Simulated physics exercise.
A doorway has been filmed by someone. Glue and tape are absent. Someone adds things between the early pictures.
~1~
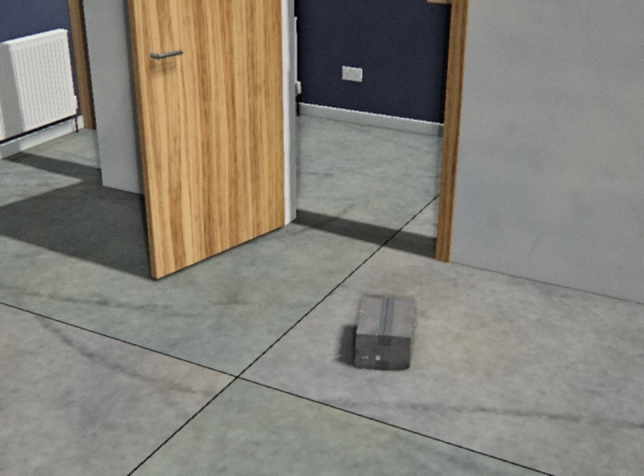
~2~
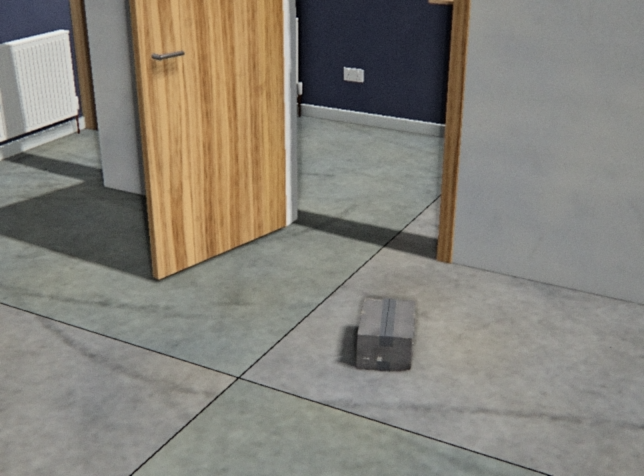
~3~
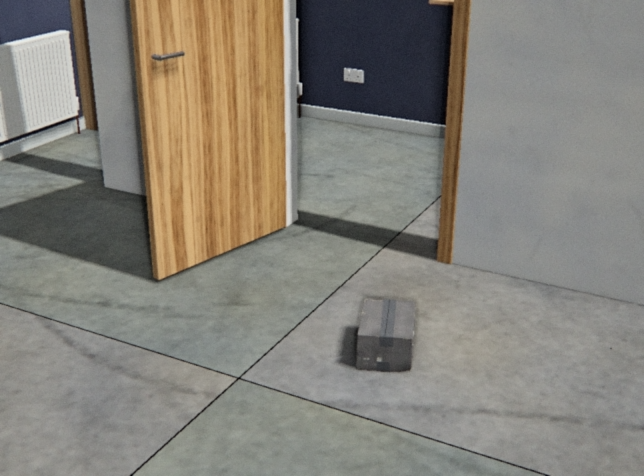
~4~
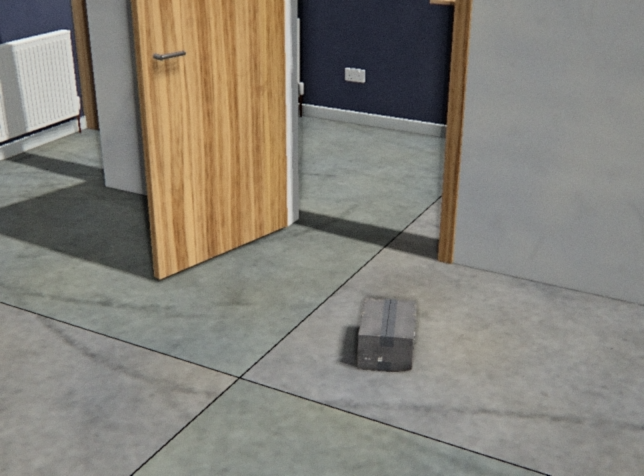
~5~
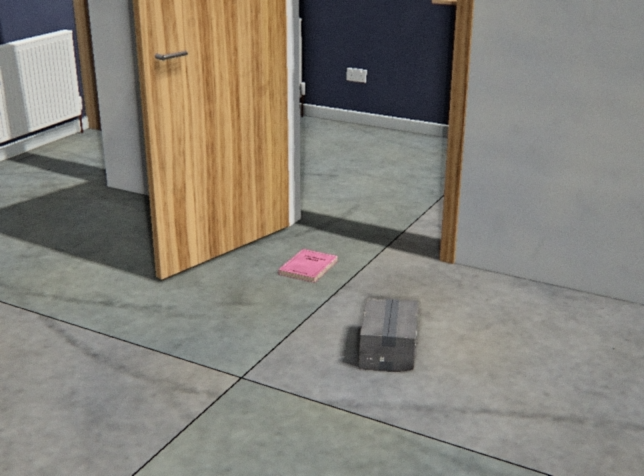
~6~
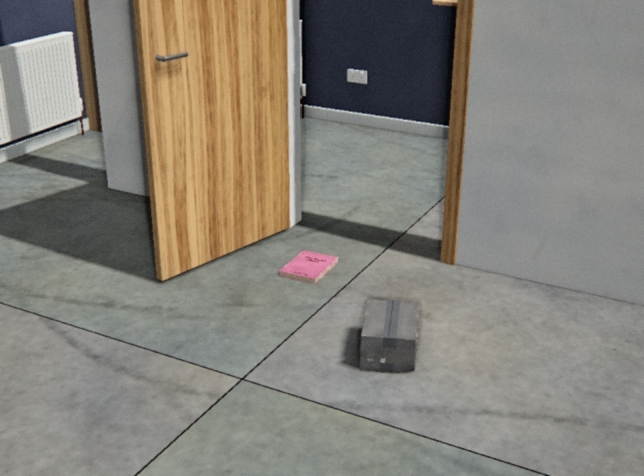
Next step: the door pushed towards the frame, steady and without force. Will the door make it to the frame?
Turns out the door touches the frame just fine.
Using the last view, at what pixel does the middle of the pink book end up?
It ends up near (413, 231).
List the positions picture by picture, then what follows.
Door wide open and still; grey parcel (385, 333), in the first picture.
Door wide open and still; grey parcel (387, 334), in the second picture.
Door wide open and still; grey parcel (387, 334), in the third picture.
Door wide open and still; grey parcel (388, 334), in the fourth picture.
Door wide open and still; grey parcel (389, 334), in the fifth picture.
Door wide open and still; pink book (309, 267); grey parcel (390, 335), in the sixth picture.
Then, 1.00 s after the last picture, open by 51°; pink book slid a little near (332, 264).
Then, 1.40 s after the last picture, open by 17°; pink book slid about its own width near (380, 252).
At rest, open by 0°; moved from the start, pink book; grey parcel in place. Seen from the same camera at the end, pink book near (413, 231).
